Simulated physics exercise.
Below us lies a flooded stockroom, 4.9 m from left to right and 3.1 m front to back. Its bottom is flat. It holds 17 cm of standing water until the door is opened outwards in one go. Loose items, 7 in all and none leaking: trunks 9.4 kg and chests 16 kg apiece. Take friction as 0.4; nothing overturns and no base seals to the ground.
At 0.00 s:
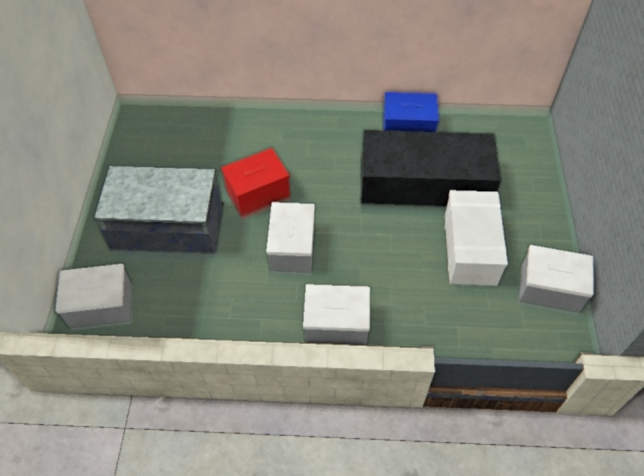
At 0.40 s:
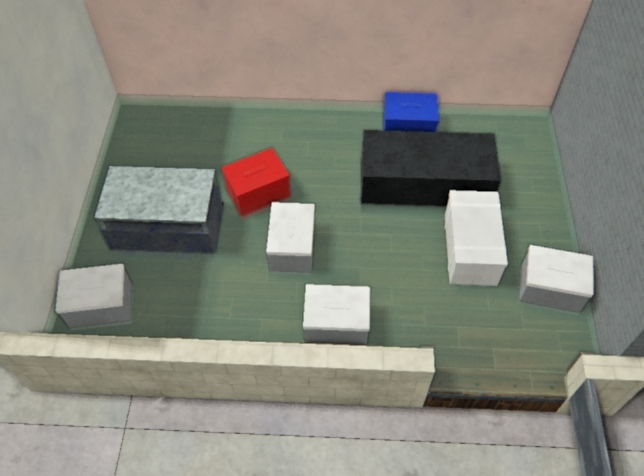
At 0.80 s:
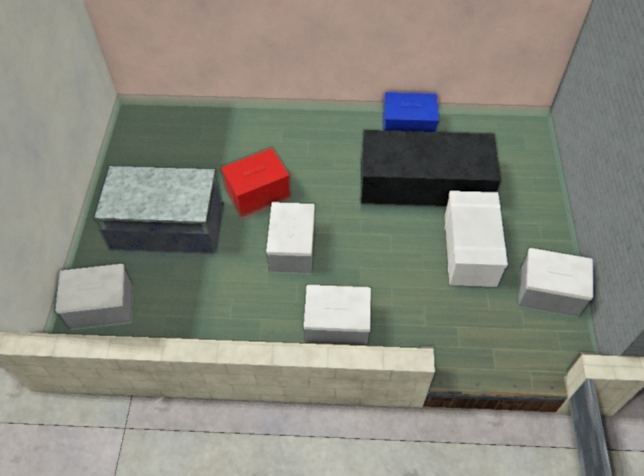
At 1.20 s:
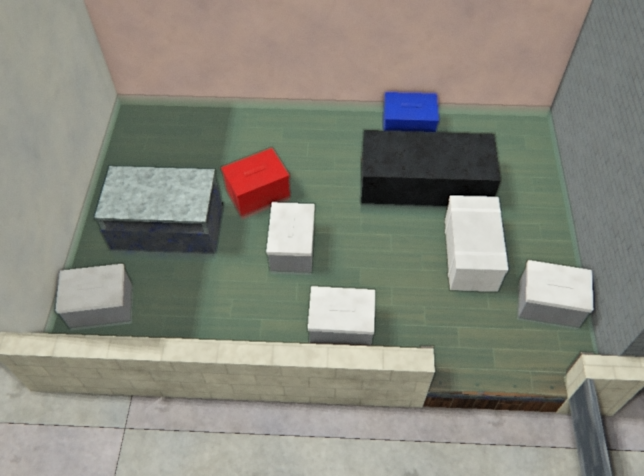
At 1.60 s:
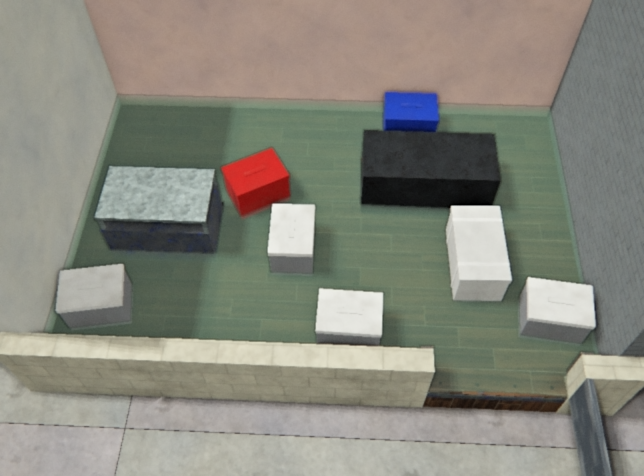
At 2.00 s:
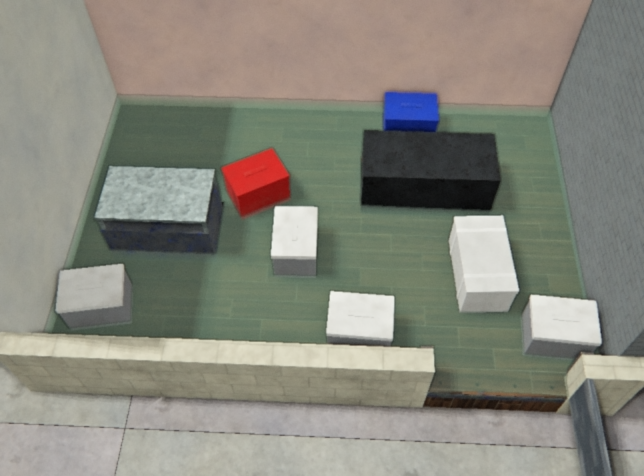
A flooded, green-tinted stockroom is seen from high above its low front wall, with the camera still. A blue box sits behind a long black one at the back, a red box and a speckled grey-green one stand left, and paler boxes are scattered around. The dark gate at lower right swings open outward, then the white boxes on the right and front centre shift slightly, the middle one barely.
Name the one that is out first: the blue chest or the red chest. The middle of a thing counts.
It is the red one that leaves first.
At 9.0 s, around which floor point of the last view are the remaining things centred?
At about (324, 243).
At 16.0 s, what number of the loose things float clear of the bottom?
2 of them.
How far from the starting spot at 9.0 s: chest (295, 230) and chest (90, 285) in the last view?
In that order: Gone out, 60 cm.
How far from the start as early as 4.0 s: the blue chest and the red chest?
Roughly 10 and 30 cm by then.
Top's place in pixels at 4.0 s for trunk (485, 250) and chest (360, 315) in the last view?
Around (519, 311) and (451, 338).
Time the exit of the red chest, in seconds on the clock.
Near 15.0 s.
After 4.0 s the blue chest is near (419, 110), 0.1 m from its start, afloat; the red chest is near (268, 193), 0.3 m from its start, afloat; 1 of 7 are out; 6 afloat.
After 9.0 s the blue chest is near (467, 115), 0.6 m from its start, afloat; the red chest is near (322, 256), 1.1 m from its start, afloat; 4 of 7 are out; 3 afloat.
After 16.0 s the blue chest is near (526, 140), 1.2 m from its start, afloat; the red chest has gone out (at 15.1 s); 5 of 7 are out; 2 afloat.
After 20.0 s the blue chest is near (548, 204), 1.7 m from its start, afloat; the red chest has gone out (at 15.1 s); 5 of 7 are out; 2 afloat.
